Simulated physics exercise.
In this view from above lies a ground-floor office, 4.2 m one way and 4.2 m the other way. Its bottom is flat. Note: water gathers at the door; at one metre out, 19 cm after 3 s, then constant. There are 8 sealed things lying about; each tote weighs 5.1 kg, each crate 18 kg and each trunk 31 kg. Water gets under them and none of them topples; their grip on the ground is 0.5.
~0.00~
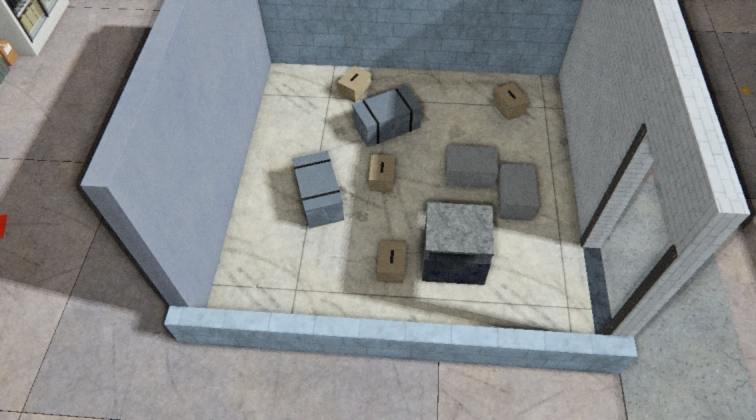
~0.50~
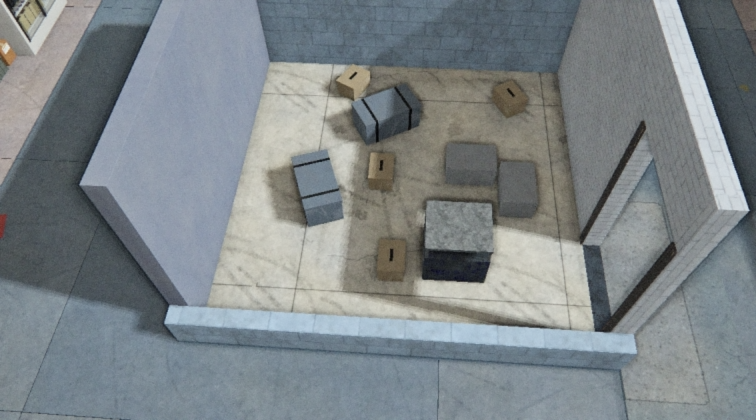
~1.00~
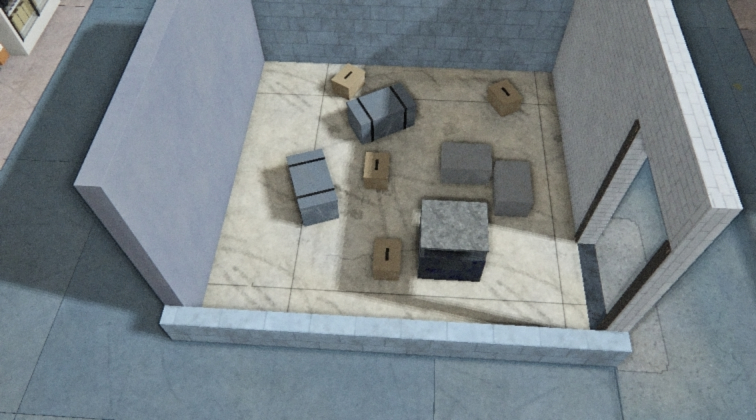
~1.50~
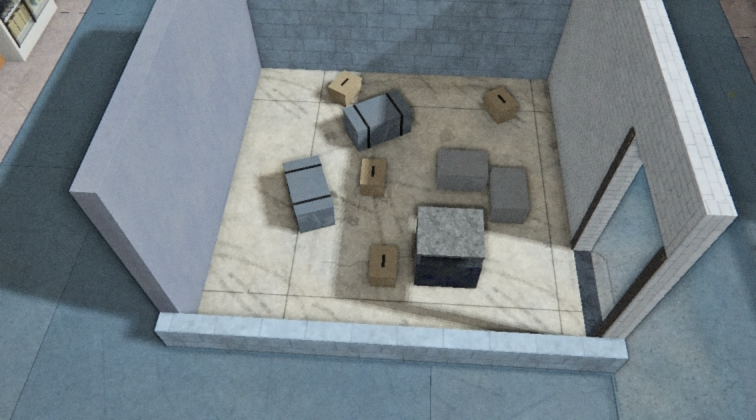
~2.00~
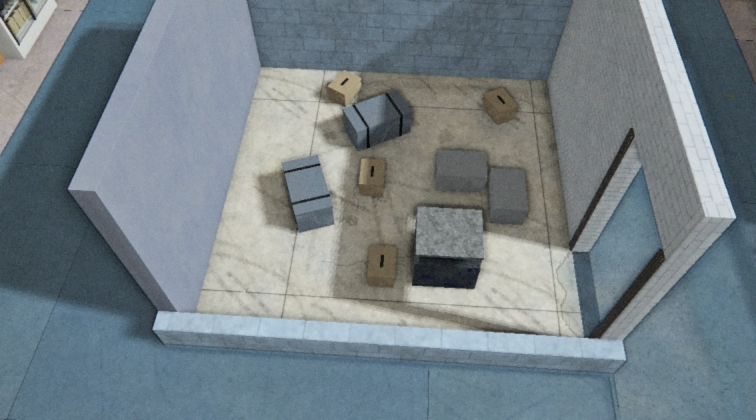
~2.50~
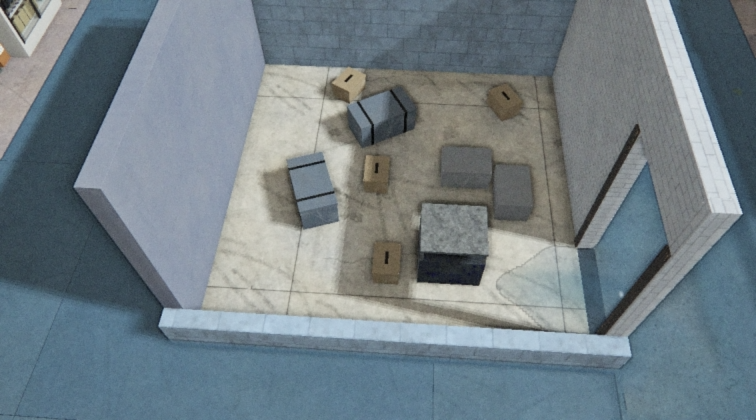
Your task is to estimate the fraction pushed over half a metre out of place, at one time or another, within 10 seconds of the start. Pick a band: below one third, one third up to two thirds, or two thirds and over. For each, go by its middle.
The share is below one third.
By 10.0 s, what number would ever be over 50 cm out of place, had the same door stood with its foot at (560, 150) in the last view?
Count: 4.
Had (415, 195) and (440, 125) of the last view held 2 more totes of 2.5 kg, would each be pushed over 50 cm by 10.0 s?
Well, the first one tops the mark, and the second stays inside the mark.
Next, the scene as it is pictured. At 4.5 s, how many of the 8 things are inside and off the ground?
At that time the total is 0.
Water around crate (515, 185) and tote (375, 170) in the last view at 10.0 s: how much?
First about 5 cm, second about 9 cm.
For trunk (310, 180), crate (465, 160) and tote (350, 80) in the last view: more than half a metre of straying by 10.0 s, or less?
Taking them in turn, the first is within the limit, the second within the limit and the third within the limit.
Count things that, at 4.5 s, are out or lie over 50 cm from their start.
0.
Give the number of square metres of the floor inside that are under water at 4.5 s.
At that time the wet patch spans about 5.0 m2.
After 3.5 s 0 of 8 are over 50 cm from their spots; 0 afloat.
After 4.5 s 0 of 8 are over 50 cm from their spots; 0 afloat.
After 7.0 s 1 of 8 are over 50 cm from their spots; 1 afloat.
After 10.0 s 1 of 8 are over 50 cm from their spots, and 1 have been at some point; 2 afloat.
